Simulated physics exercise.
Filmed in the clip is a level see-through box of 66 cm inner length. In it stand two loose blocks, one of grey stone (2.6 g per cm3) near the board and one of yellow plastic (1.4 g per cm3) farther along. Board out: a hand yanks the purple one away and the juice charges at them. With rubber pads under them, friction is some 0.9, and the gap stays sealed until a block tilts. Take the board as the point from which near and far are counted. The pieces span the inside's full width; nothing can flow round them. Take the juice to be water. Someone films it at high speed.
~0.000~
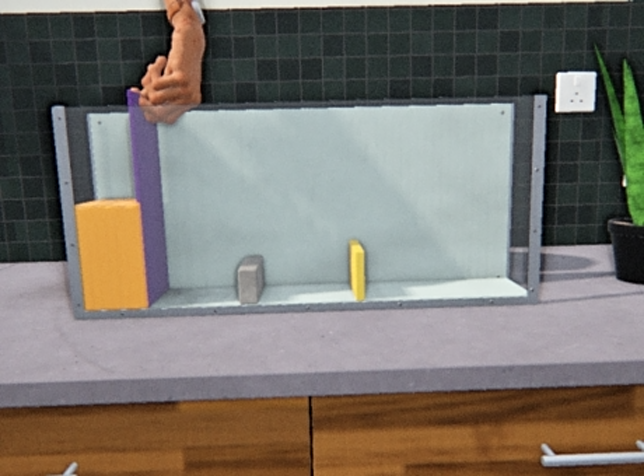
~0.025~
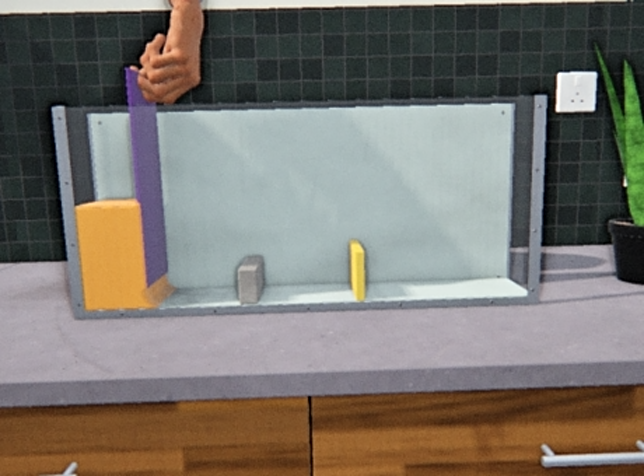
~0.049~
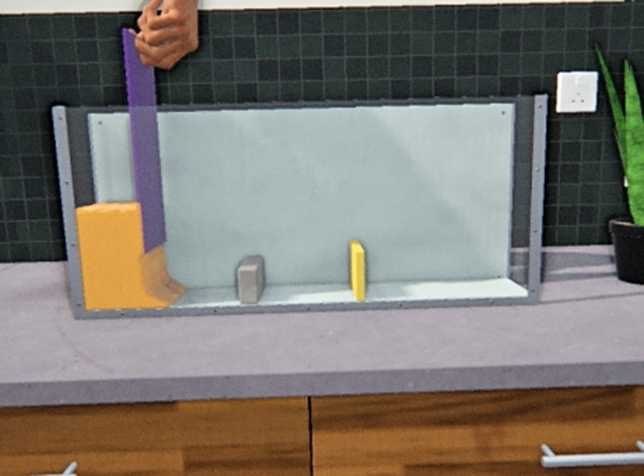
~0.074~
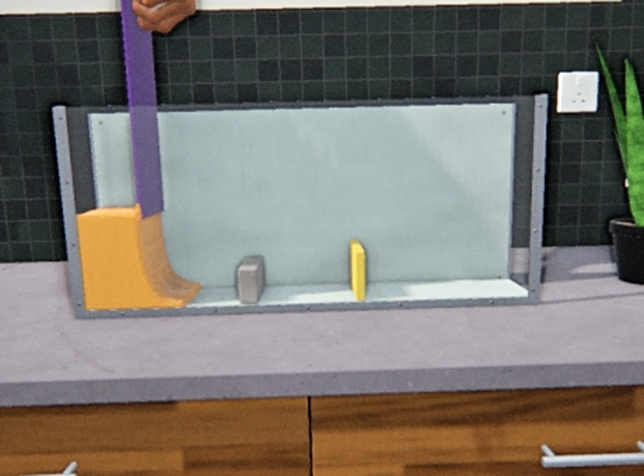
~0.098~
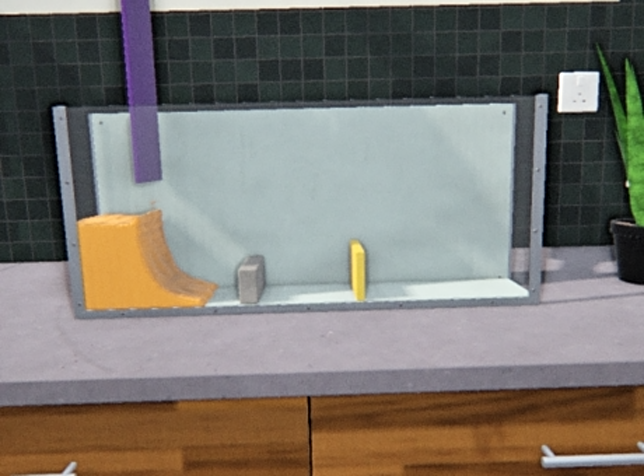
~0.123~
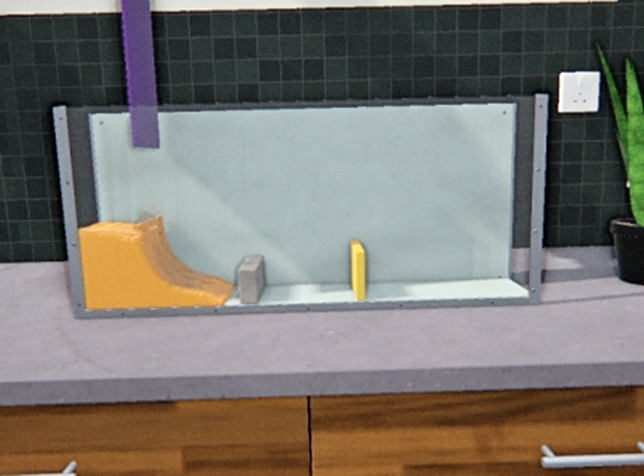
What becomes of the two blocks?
The first block is floored; the second is floored.
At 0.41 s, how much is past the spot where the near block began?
I'd put it at about 46 percent.
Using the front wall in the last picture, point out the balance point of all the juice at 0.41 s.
Look around (229, 279) on the front wall - that's where it is.
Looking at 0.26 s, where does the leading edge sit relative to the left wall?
It has got out to near 26 cm from the left end.
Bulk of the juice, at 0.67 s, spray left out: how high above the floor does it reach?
Max height: Approx. 6.5 cm.
Then, 0.26 s in, the front has run 27 cm from the left wall, the near block leans 26° and the far block is upright.
Then, 0.41 s in, the near block lies flat and the far block is upright.
Then, 0.67 s in, the near block lies flat and the far block lies flat.
Finally, the near block lies flat and the far block lies flat; 32 per cent of the juice is past where the far block first stood.
